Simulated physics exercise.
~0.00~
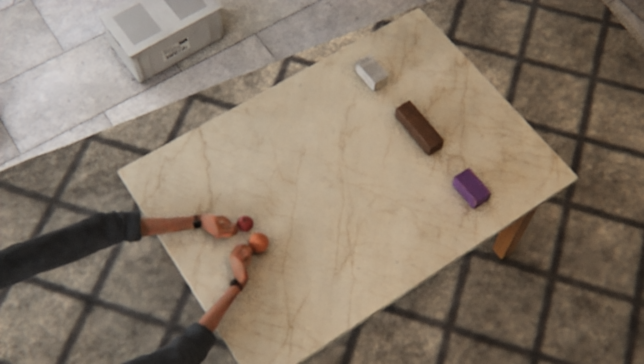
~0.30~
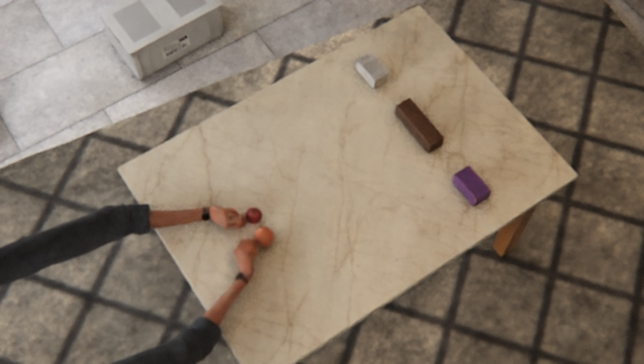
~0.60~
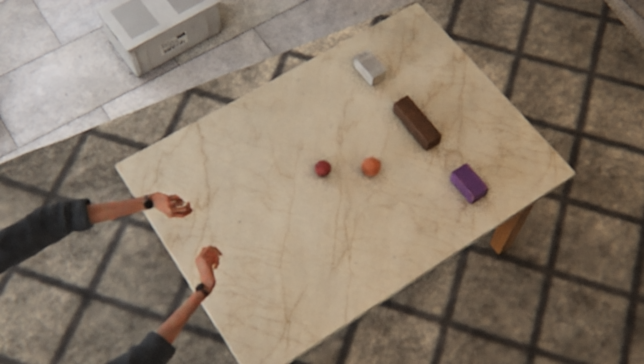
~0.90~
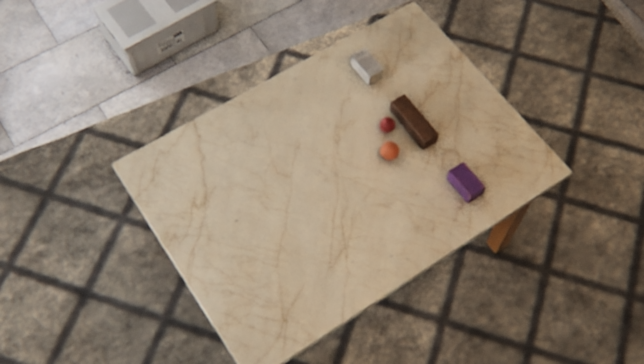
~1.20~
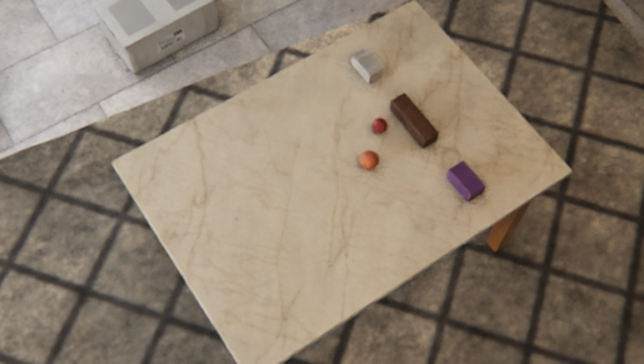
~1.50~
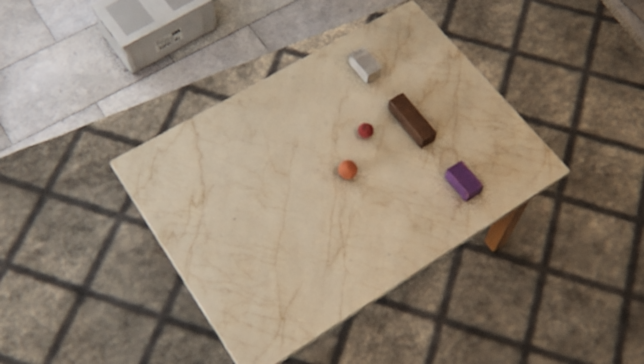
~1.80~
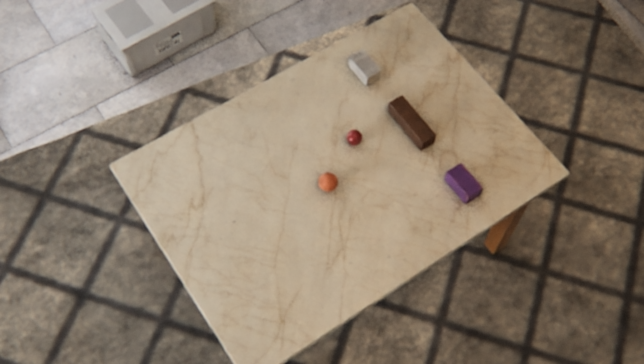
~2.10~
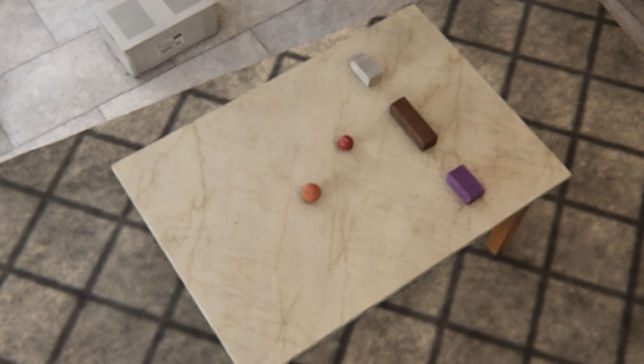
At first, two hands rest on a pale marble table behind a small red ball and a larger orange one, facing a spaced row of a white block, a long brown block and a purple block. The hands push both balls up and to the right, then let go and draw back out of view. The balls roll on toward the brown block, and neither passes through a gap. Both bounce off and roll back to the left and downward. By the end they are on the near side of the row, the orange one farther back than the red.
